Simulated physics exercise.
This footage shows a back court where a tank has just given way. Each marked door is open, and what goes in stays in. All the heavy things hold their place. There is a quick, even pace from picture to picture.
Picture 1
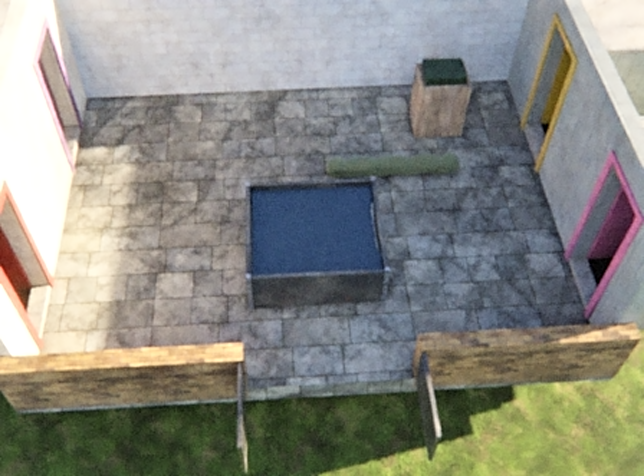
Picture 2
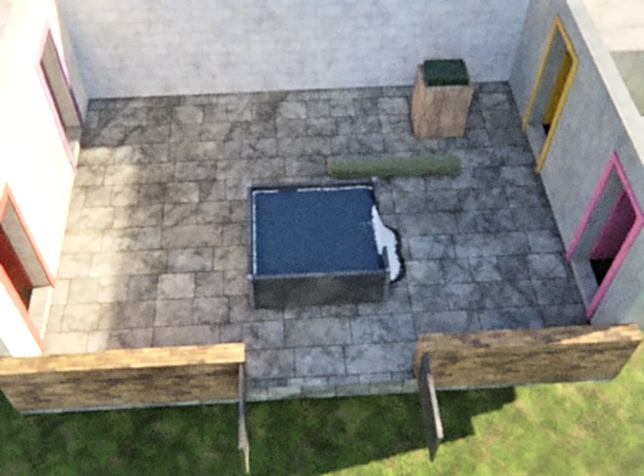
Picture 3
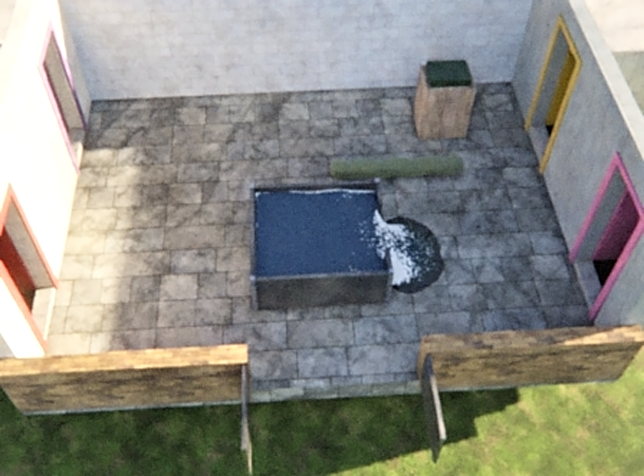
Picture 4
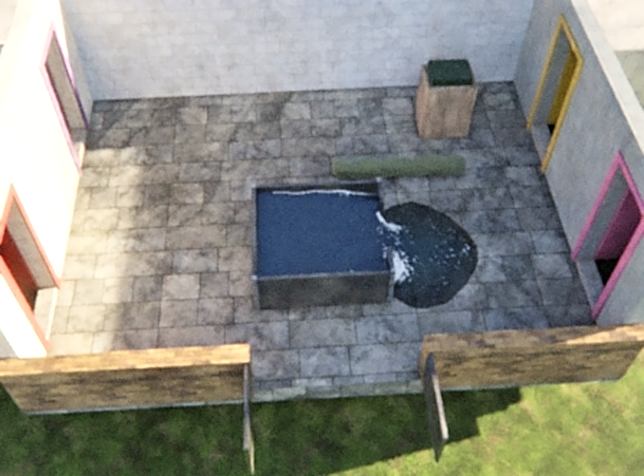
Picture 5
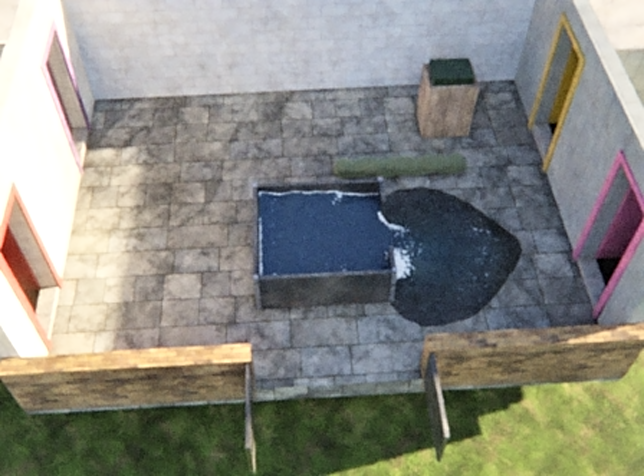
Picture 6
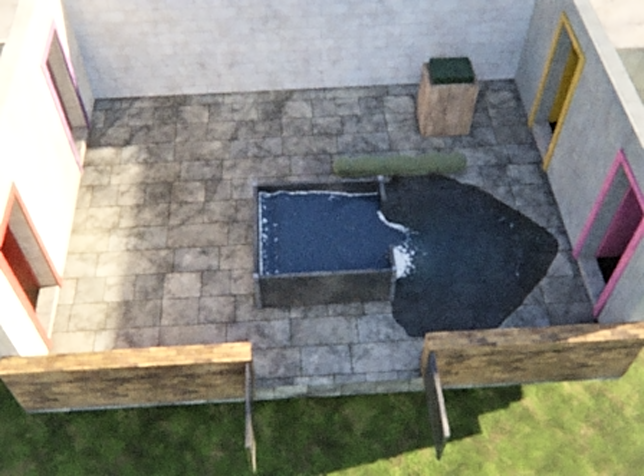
In a walled back court, water bursts from a tank's right side and spreads rightward across the paving.
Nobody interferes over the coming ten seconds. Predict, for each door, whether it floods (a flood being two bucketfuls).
In order: The red door ends up within two buckets; the yellow door ends up within two buckets; the pink door ends up over two buckets; the purple door ends up within two buckets.
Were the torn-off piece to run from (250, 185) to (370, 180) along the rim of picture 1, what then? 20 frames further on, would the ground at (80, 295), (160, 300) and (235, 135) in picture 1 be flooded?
Point by point: Untouched, untouched and swamped.
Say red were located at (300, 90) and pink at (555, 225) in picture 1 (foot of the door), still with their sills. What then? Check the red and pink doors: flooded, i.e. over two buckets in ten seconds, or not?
Red door: Stays below the line; pink door: Crosses the line.
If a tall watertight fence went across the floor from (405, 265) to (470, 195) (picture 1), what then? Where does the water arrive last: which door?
I'd pick the red one.
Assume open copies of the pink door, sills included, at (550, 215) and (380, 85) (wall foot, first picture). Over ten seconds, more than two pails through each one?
Going in order, the first one exceeds it and the second one stays short.
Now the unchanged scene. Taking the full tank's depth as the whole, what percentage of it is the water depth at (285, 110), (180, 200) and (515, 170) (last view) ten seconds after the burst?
Readings in order: Around 4, 4 and 10 %.
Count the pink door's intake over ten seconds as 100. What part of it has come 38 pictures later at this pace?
Some 100 per cent.
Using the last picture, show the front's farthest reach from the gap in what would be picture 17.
(508, 85).
A moment on, water covers 20 % of the floor; the red door not reached, the yellow door not reached, the pink door under two buckets in, the purple door not reached.
Next, water covers 25 % of the floor; the red door not reached, the yellow door wet at the sill, nothing in, the pink door over two buckets in, the purple door not reached.
Then, water covers 30 % of the floor; the red door not reached, the yellow door under two buckets in, the pink door far over two buckets in, the purple door not reached.
Later, water covers 55 % of the floor; the red door not reached, the yellow door under two buckets in, the pink door far over two buckets in, the purple door not reached.
In the end, water covers 90 % of the floor; the red door wet at the sill, nothing in, the yellow door under two buckets in, the pink door far over two buckets in, the purple door wet at the sill, nothing in.
